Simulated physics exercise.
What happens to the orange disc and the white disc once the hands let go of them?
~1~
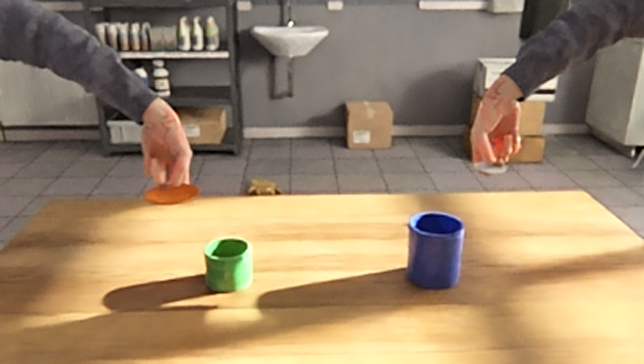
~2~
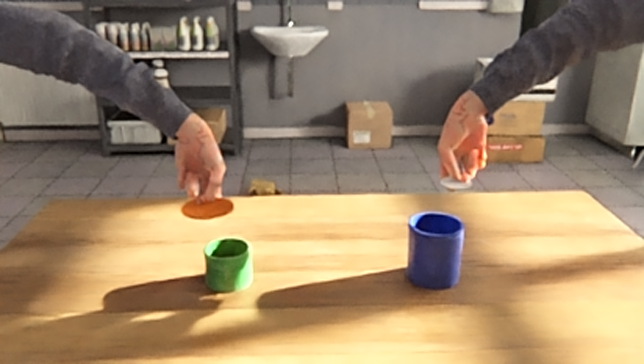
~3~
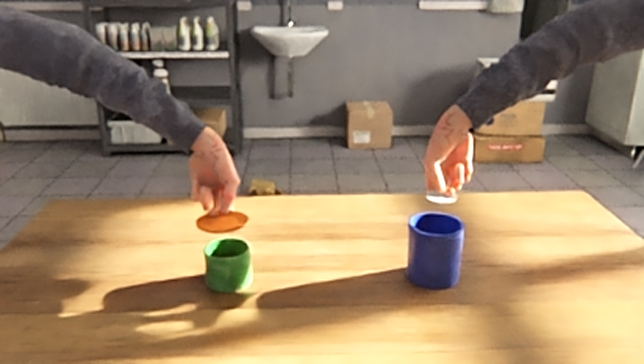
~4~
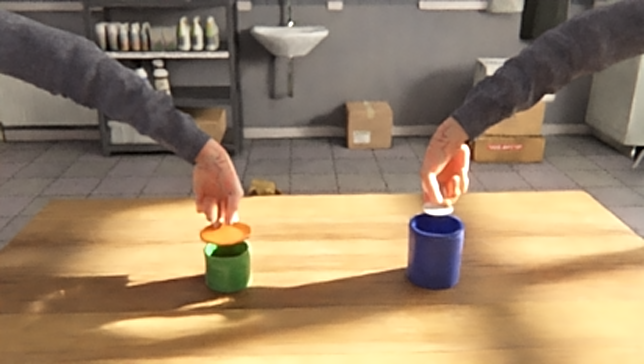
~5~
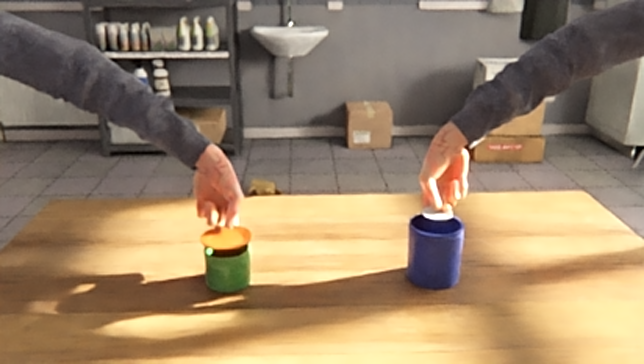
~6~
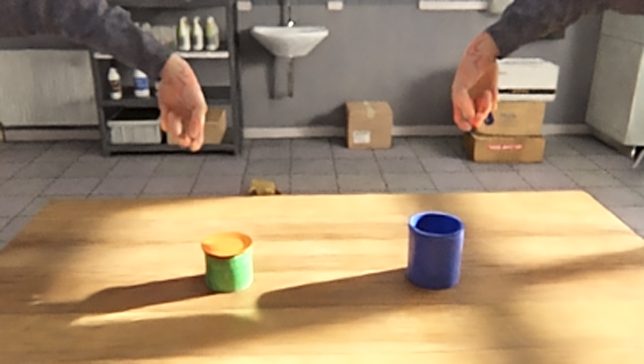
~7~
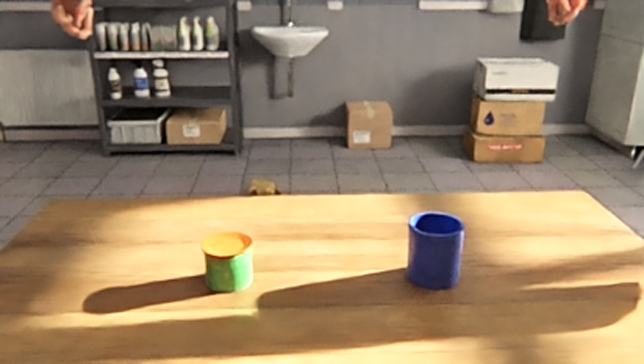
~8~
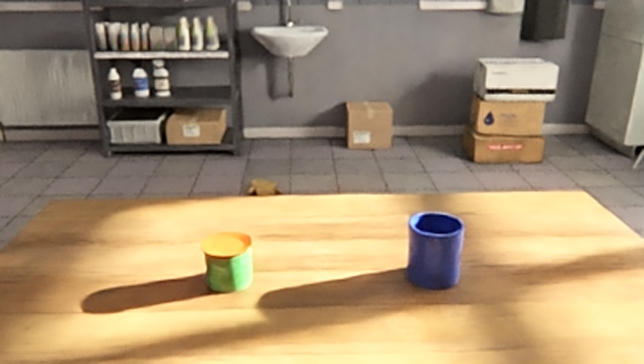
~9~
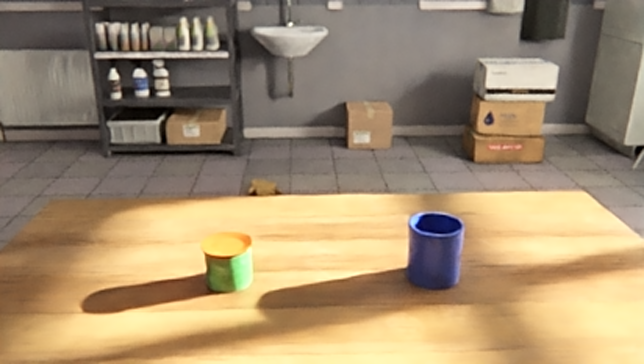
The orange disc stays resting on the rim of the green cup, while the white disc drops inside the blue jar and out of sight.
